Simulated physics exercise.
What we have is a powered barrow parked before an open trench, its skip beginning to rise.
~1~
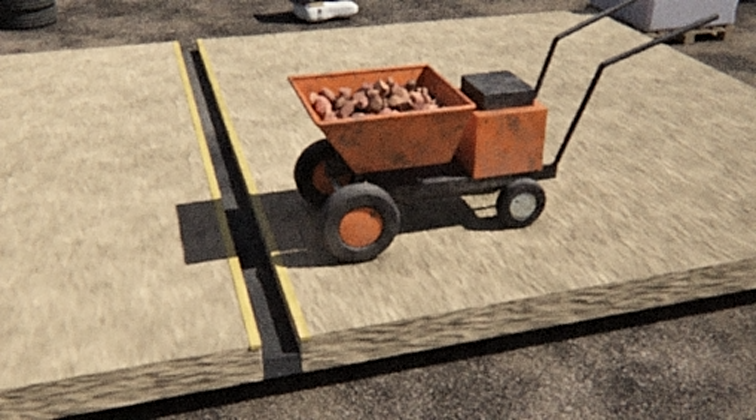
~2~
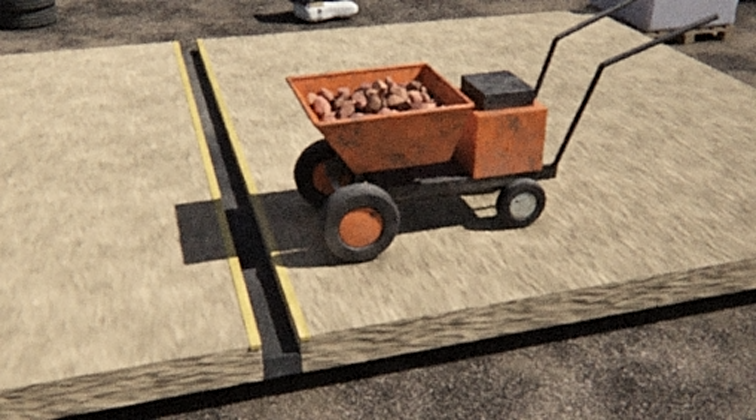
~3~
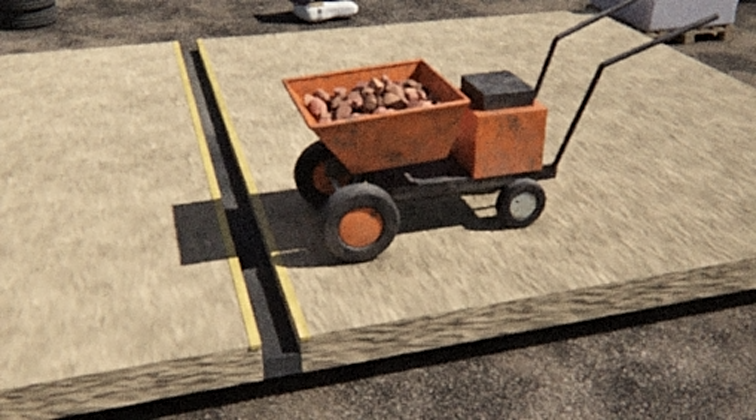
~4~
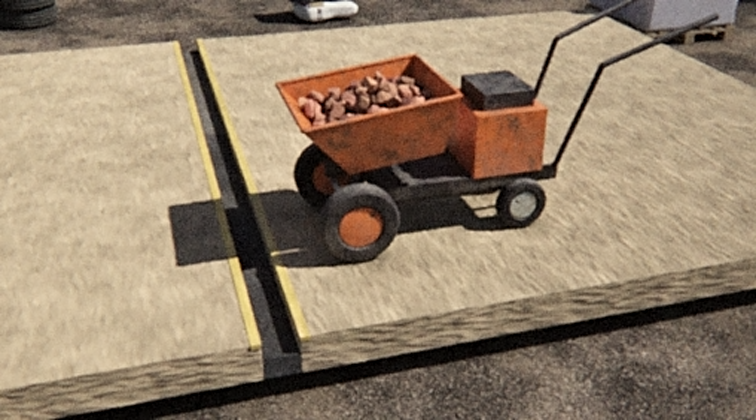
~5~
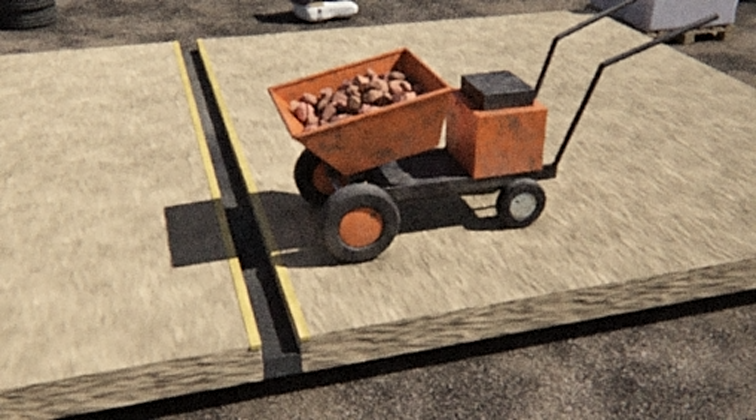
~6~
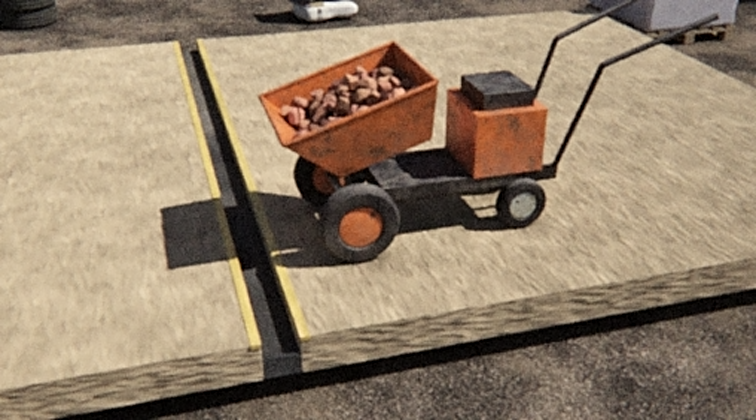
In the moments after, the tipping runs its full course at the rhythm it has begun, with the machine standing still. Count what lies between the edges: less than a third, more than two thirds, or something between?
It catches under a third.
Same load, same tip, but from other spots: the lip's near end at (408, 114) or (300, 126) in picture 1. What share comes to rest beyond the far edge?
Near 10 % and 80 %.
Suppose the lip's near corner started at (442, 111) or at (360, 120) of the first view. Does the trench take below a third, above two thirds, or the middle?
The first try: Below one third. The second: One to two thirds.
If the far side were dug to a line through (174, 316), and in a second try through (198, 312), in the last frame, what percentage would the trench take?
Near 80 % and 60 %.
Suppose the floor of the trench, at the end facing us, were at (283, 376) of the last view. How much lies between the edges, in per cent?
About 0 per cent.
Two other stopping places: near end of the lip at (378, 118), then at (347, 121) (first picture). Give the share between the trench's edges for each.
First some 40, then 40 per cent.
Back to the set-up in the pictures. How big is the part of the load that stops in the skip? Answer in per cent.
It comes to 20 per cent or so.
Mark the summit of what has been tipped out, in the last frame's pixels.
At about (200, 228).
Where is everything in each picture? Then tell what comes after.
In the first picture, lip of the skip at (317, 124), level; top of the load at (383, 106), lumps of rubble; first edge of the trench at (291, 297); far edge at (245, 304), the trench under half as wide as the skip, and about half as deep as wide.
In the second picture, lip of the skip at (316, 125), level; top of the load at (382, 105).
In the third picture, lip of the skip at (311, 127), tipped barely; top of the load at (394, 101).
In the fourth picture, lip of the skip at (303, 132), tipped a little; top of the load at (405, 102).
In the fifth picture, lip of the skip at (294, 137), tipped a little; top of the load at (397, 98).
In the sixth picture, lip of the skip at (284, 145), tipped clearly; top of the load at (387, 94); first edge of the trench at (291, 297); far edge at (245, 304).
Soon after the last picture, skip tipped steeply; all in the skip.
A little later, skip tipped right over; most in the skip; a small part beyond it; a stray few falling.
Later still, skip tipped right over; about a third in the skip; about two thirds beyond it.
By the end, skip tipped right over; about a quarter in the skip; a stray few in or heaped over the trench; most beyond it.
